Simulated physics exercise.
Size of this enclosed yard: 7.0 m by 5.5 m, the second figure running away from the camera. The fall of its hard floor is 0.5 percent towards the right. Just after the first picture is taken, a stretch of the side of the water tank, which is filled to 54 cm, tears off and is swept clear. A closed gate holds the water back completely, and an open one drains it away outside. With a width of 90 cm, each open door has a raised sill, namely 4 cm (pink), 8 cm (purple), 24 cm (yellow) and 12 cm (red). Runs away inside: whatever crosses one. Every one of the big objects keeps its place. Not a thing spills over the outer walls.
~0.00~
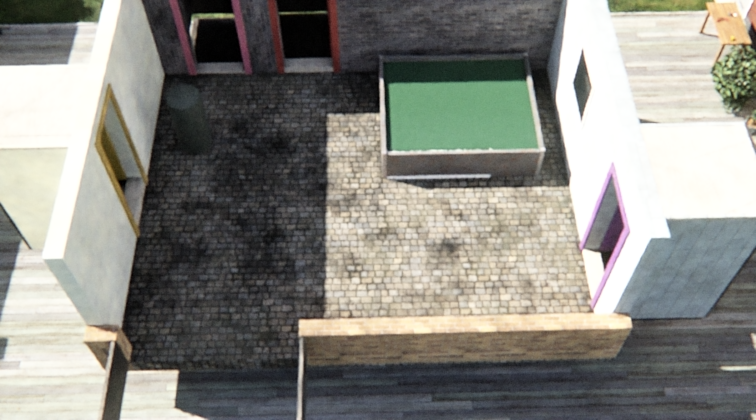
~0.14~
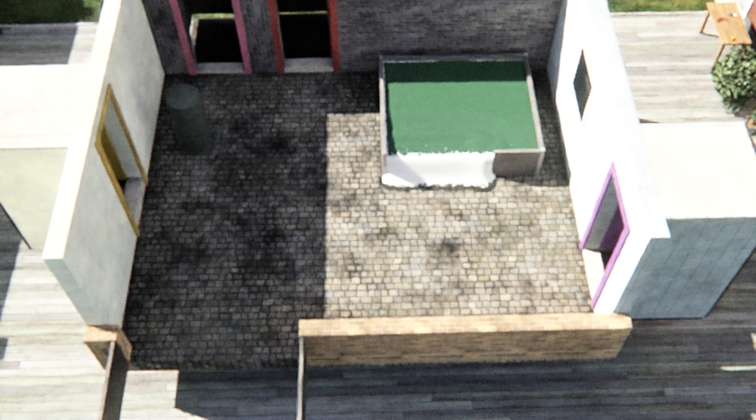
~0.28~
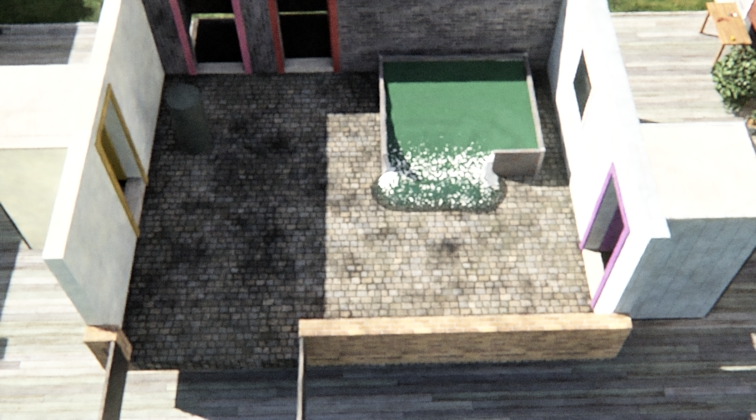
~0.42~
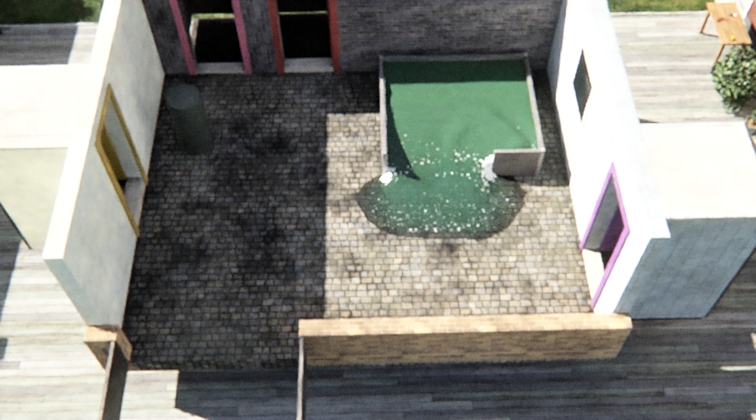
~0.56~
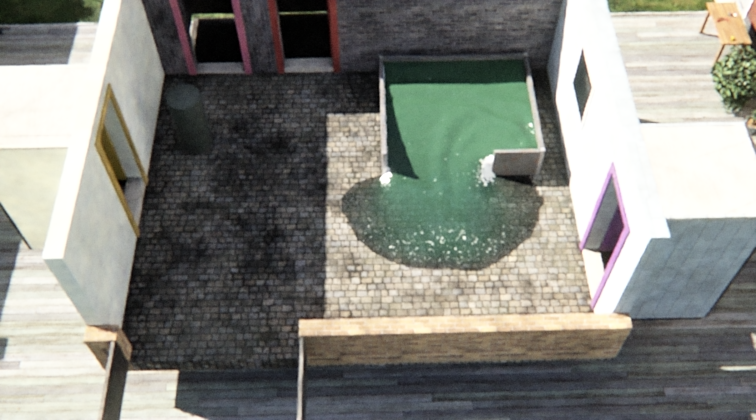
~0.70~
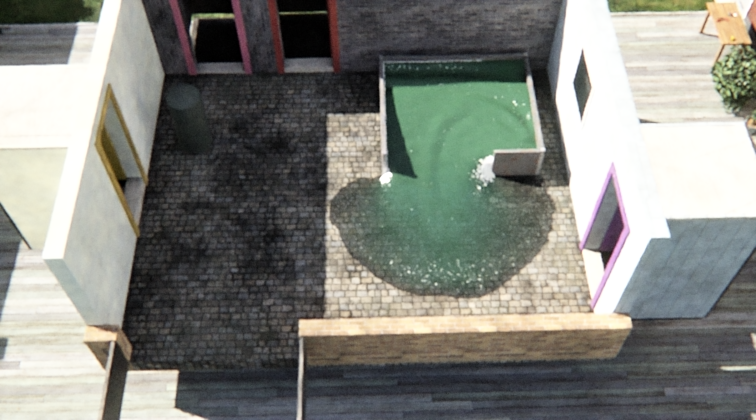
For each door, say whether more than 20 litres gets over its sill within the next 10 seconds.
In the end the pink door lets in less than the cap, the purple door lets in more than the cap, the yellow door lets in less than the cap, the red door lets in less than the cap.
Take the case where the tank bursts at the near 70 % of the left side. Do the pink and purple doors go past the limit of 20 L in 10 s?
Pink goes beyond, purple stays inside, judged against that limit.
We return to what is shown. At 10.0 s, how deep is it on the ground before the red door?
6.5 cm or so.
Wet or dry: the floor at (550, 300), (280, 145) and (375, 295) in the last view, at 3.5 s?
Listed in sequence, the spots are drenched, bone dry and drenched.
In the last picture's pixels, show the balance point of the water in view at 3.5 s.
I'd say somewhere around (435, 219).
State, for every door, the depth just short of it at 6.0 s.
Centimetres: Pink 0 / purple 14 / yellow 8 / red 0.
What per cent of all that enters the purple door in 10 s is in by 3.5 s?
Some 15 per cent by then.
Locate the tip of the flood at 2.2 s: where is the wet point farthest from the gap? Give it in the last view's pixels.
I'd put it close to (243, 344).
After 1.4 s water covers 30 % of the floor and is deepest (32 cm) near (440, 339); pink door not reached, purple door 2 cm at the sill, 0 L in, yellow door not reached, red door not reached.
After 2.2 s water covers 40 % of the floor and is deepest (36 cm) near (598, 336); pink door not reached, purple door 7 cm at the sill, 0 L in, yellow door not reached, red door not reached.
After 3.5 s water covers 50 % of the floor and is deepest (28 cm) near (586, 336); pink door not reached, purple door 16 cm at the sill, 22 L in, yellow door not reached, red door not reached.
After 6.0 s water covers 75 % of the floor and is deepest (19 cm) near (549, 84); pink door not reached, purple door 14 cm at the sill, 101 L in, yellow door 8 cm at the sill, 0 L in, red door not reached.
After 10.0 s water covers 95 % of the floor and is deepest (14 cm) near (548, 77); pink door 5 cm at the sill, 4 L in, purple door 8 cm at the sill, 126 L in, yellow door 6 cm at the sill, 0 L in, red door 6 cm at the sill, 0 L in.
